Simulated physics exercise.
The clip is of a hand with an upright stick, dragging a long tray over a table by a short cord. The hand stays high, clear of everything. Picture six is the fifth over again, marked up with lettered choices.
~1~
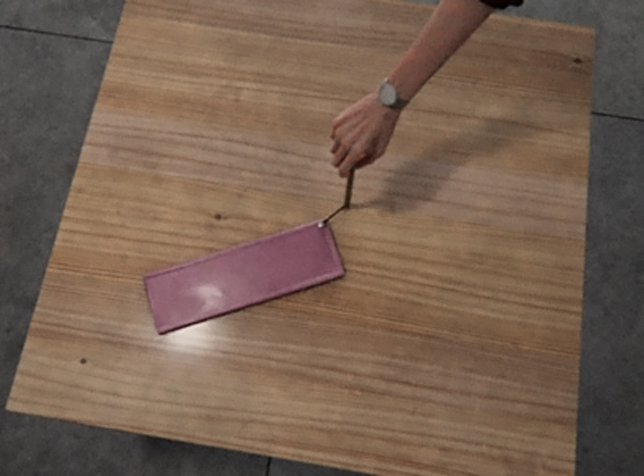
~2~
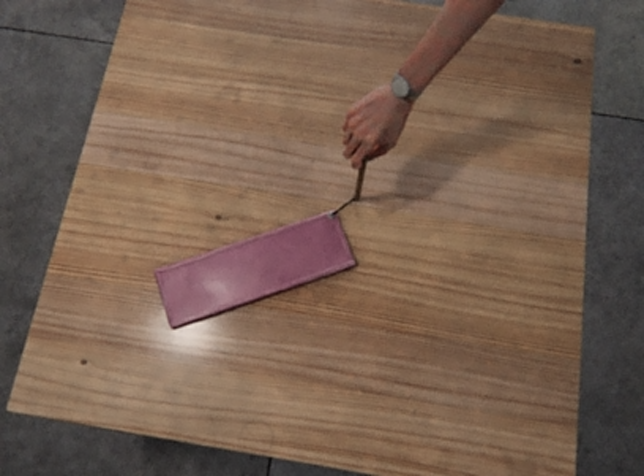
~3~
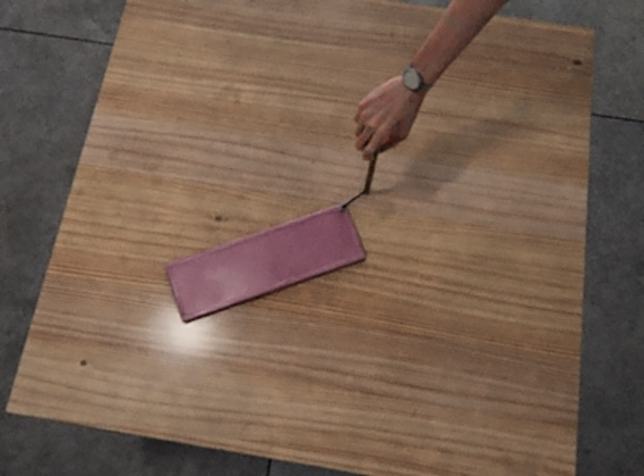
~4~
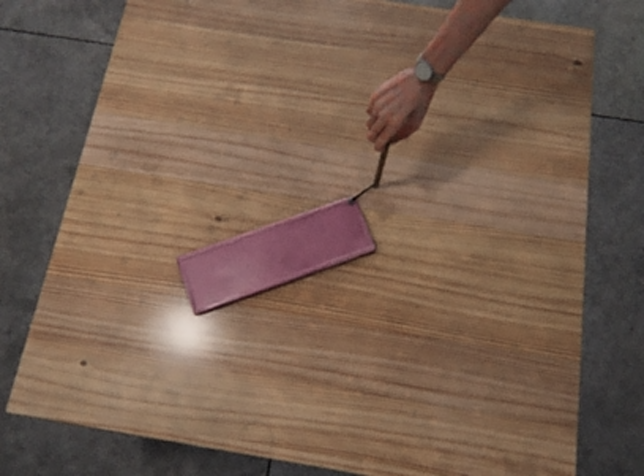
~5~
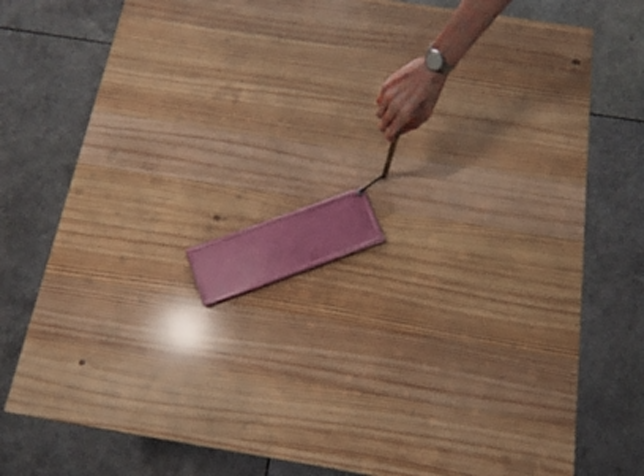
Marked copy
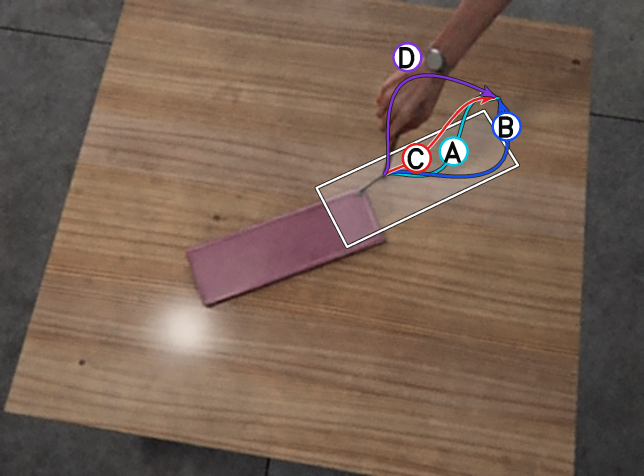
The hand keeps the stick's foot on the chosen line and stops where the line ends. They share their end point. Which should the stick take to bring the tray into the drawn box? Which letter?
Take B.
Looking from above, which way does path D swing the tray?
On that path, clockwise.
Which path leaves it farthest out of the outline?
That is D.
On the marked copy, A from (385, 174) via (456, 145) to (499, 99); B from (385, 174) via (480, 174) to (500, 101); C from (385, 174) via (440, 134) to (494, 98); D from (385, 174) via (401, 85) to (495, 96); the outline at (418, 176).
With B. Early on, foot of the stick (453, 177), middle of the tray (341, 220).
Further on, foot of the stick (506, 152), middle of the tray (399, 199).
At the end, foot of the stick (498, 99), middle of the tray (420, 176); it lies in the outline.
As for the rest, A leaves its middle at (407, 164); C leaves its middle at (404, 160); D leaves its middle at (393, 141).
